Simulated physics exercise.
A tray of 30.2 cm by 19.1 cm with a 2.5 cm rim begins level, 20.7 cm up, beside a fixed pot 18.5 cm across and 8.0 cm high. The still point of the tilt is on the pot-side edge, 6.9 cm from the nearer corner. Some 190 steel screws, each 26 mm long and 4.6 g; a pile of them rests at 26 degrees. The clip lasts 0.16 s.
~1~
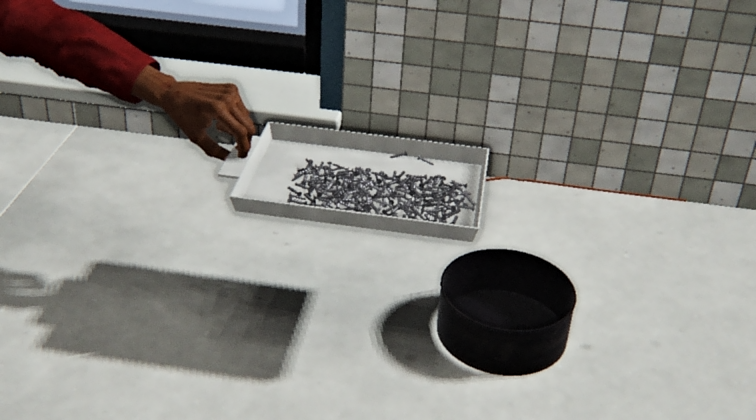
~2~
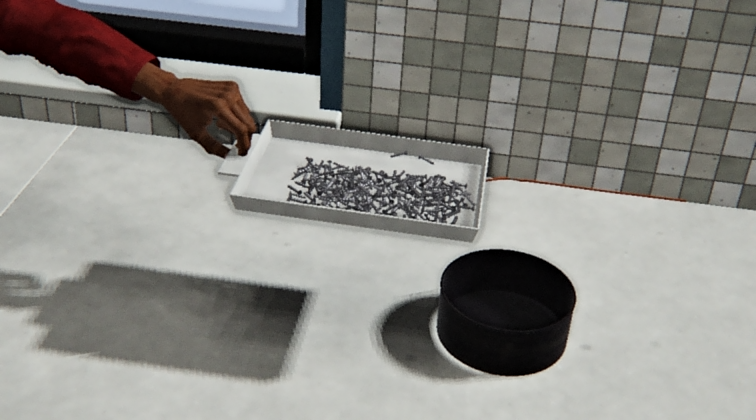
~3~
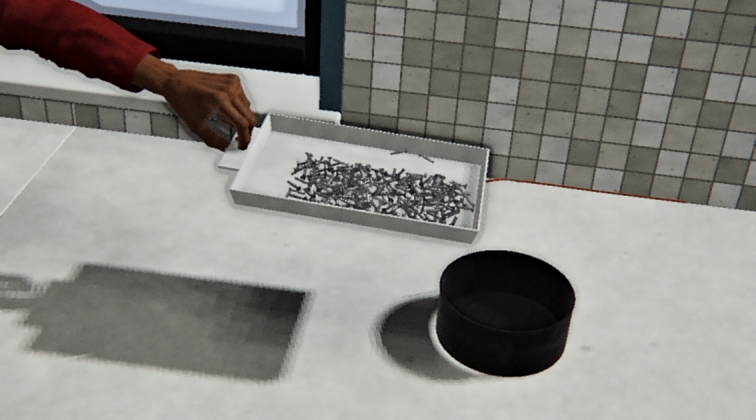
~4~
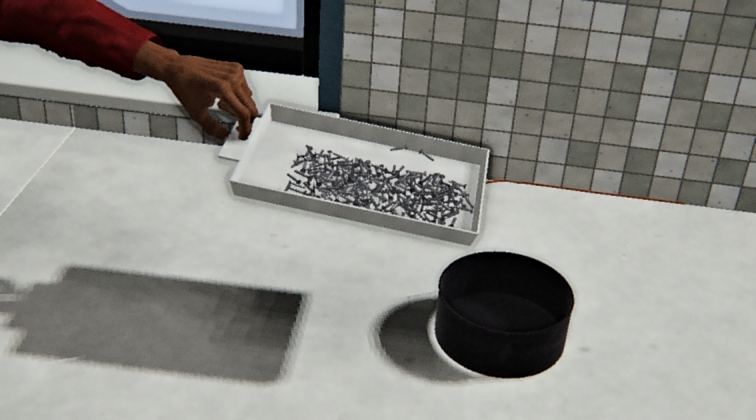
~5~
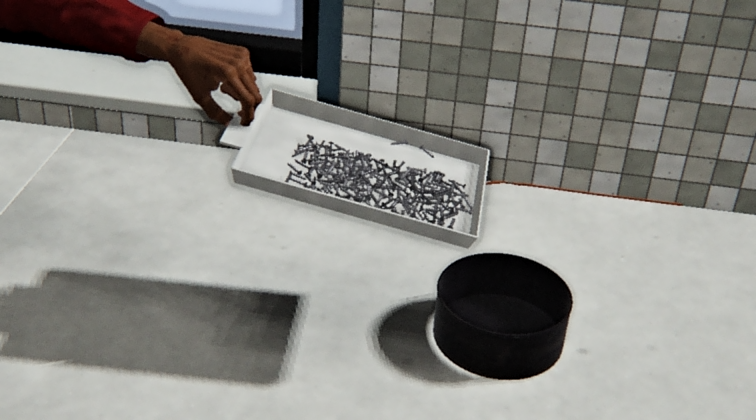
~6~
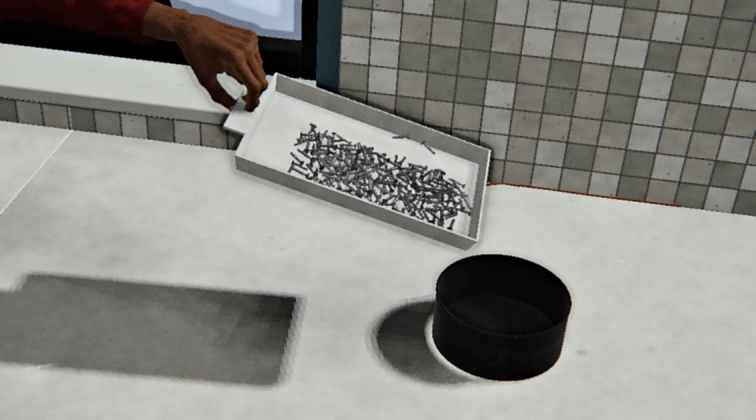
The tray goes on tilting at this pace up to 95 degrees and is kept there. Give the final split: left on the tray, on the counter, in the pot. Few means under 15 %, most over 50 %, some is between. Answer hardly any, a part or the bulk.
Tray: Hardly any, counter: A part, pot: The bulk.
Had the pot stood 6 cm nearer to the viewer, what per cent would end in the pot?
It would be near 100 per cent.
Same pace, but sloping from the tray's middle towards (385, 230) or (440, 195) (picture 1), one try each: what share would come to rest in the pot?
About 5 and 80 per cent.
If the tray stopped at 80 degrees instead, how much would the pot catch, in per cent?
Then about 55 per cent.
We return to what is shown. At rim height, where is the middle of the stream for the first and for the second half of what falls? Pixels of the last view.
At about (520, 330), then at (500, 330).
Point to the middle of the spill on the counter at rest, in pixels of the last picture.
Near (563, 409).
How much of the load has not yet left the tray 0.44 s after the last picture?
Some 85 per cent of the load.
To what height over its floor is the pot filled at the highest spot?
About 2.0 cm.
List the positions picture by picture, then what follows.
Tray tilt 0 degrees, front corners at (236, 194) and (474, 225); middle of the pieces at (378, 189); pot at (508, 288), in the first frame.
Tray tilt 1 degrees, front corners at (236, 192) and (474, 226); middle of the pieces at (378, 188), in the second frame.
Tray tilt 3 degrees, front corners at (236, 187) and (474, 227); middle of the pieces at (378, 187), in the third frame.
Tray tilt 6 degrees, front corners at (236, 178) and (474, 230), lowest corner right front; middle of the pieces at (378, 183), in the fourth frame.
Tray tilt 11 degrees, front corners at (238, 166) and (473, 233), lowest corner right front; middle of the pieces at (379, 179), in the fifth frame.
Tray tilt 16 degrees, front corners at (241, 154) and (473, 236), lowest corner right front; middle of the pieces at (380, 173); pot at (504, 293), in the sixth frame.
Then, 0.27 s after the last picture, tilt 56 degrees; the tray holds 100 %, the pot 0 %.
Then, 0.44 s after the last picture, tilt 82 degrees; the tray holds 85 %, the pot 0 %.
Then, 0.74 s after the last picture, tilt 95 degrees; the tray holds 0 %, the pot 55 %.
In the end, tray 0 %, counter 40 %, pot 60 %.
